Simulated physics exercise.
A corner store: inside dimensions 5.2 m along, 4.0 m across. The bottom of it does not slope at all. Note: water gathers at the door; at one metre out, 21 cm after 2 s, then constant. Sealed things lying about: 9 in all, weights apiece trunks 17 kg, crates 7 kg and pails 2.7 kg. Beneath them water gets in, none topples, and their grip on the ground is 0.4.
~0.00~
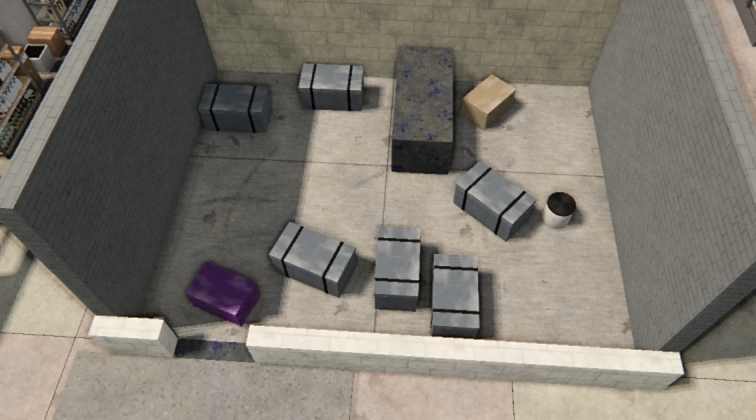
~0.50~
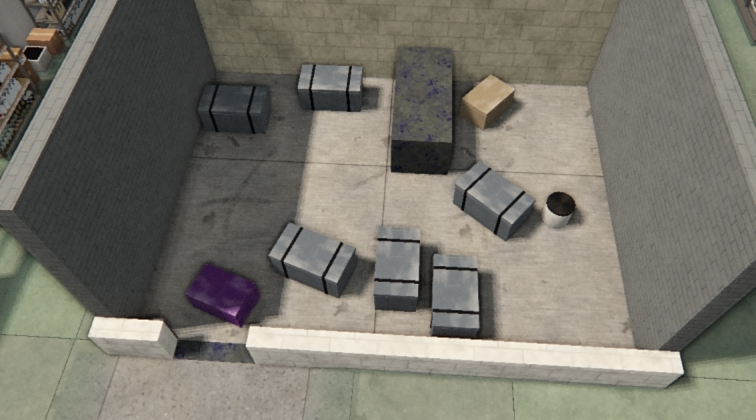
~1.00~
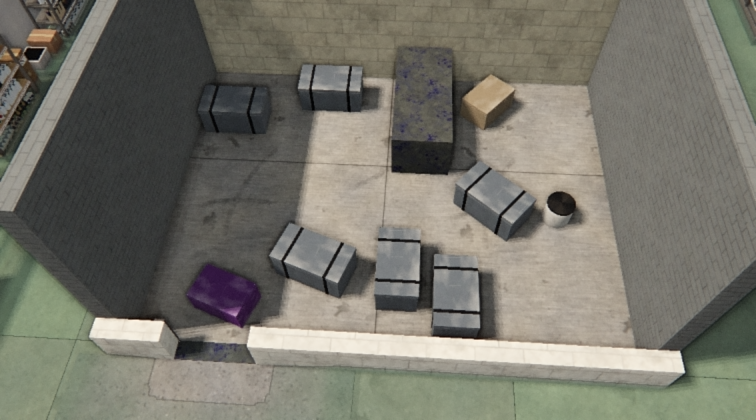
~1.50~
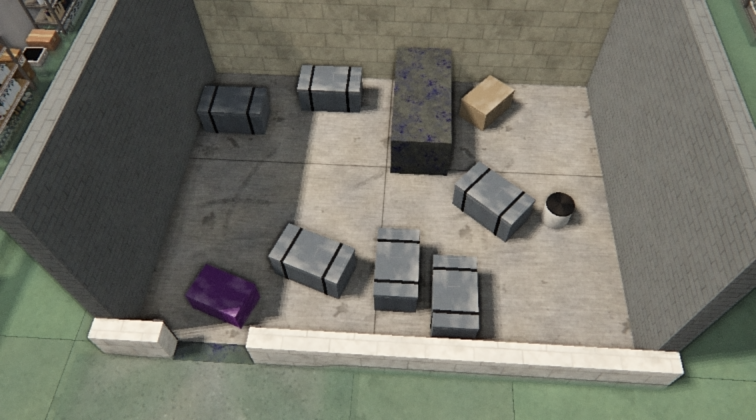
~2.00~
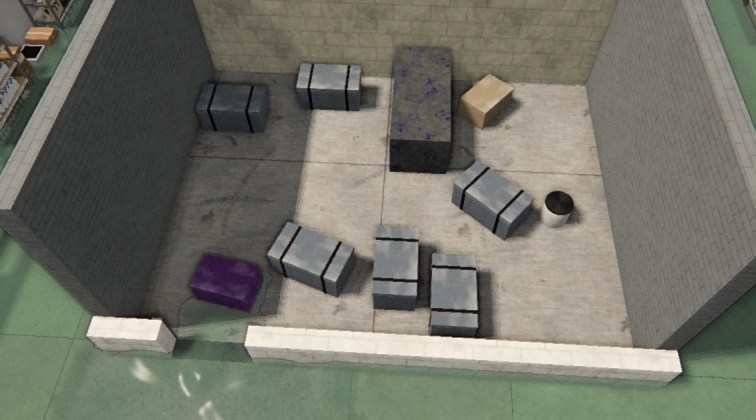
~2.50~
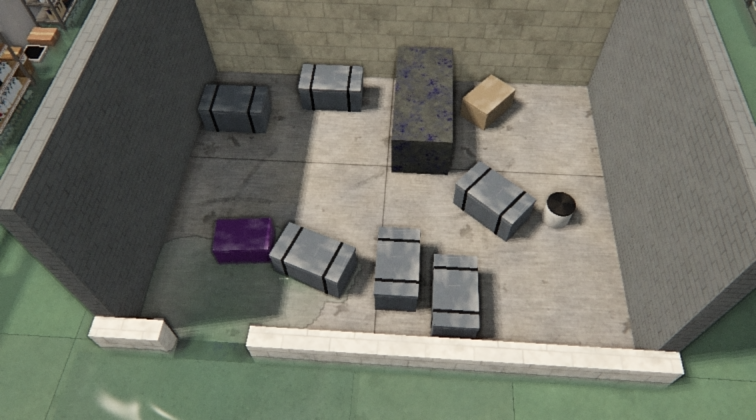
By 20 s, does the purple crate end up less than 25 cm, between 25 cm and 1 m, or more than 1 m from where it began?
It gets pushed well away.
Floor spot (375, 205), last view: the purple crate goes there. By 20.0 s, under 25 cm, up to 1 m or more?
Well, it gets shoved far.
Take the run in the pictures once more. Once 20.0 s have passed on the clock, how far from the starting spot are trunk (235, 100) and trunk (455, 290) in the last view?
In turn: 350 cm, 200 cm.
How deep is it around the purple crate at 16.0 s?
8 cm, roughly.
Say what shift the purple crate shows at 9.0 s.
Roughly 250 centimetres by that point.
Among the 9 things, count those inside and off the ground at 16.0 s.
Count: 9.
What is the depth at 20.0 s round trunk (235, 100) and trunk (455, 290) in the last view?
Some 10 cm at the first, some 10 cm at the second.
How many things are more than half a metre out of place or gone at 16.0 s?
At that time I count 7.
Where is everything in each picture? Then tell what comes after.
The purple crate at (221, 288), on the bottom; 0.0 m2 under water; 0 of 9 have shifted, in the first frame.
The purple crate at (221, 289) rests on the ground; 0.0 m2 under water; 0 of 9 have shifted, in the second frame.
The purple crate at (221, 289), on the bottom; water covers 0.0 m2; 0 of 9 have shifted, in the third frame.
The purple crate at (220, 290), on the bottom; water covers 0.0 m2; 0 of 9 have shifted, in the fourth frame.
The purple crate at (224, 276), on the bottom, 14 cm from its start; 0.3 m2 under water; 1 of 9 have shifted, in the fifth frame.
The purple crate at (242, 234) rests on the ground, 66 cm from its start; water covers 1.8 m2; 1 of 9 have shifted, in the sixth frame.
After 4.0 s the purple crate is near (272, 110), 2.5 m from its start, aground; 0 afloat.
After 9.0 s the purple crate is near (340, 133), 2.3 m from its start, afloat; 4 afloat.
After 16.0 s the purple crate is near (576, 222), 3.8 m from its start, afloat; 9 afloat.
After 20.0 s the purple crate is near (530, 132), 4.0 m from its start, afloat; 9 afloat.
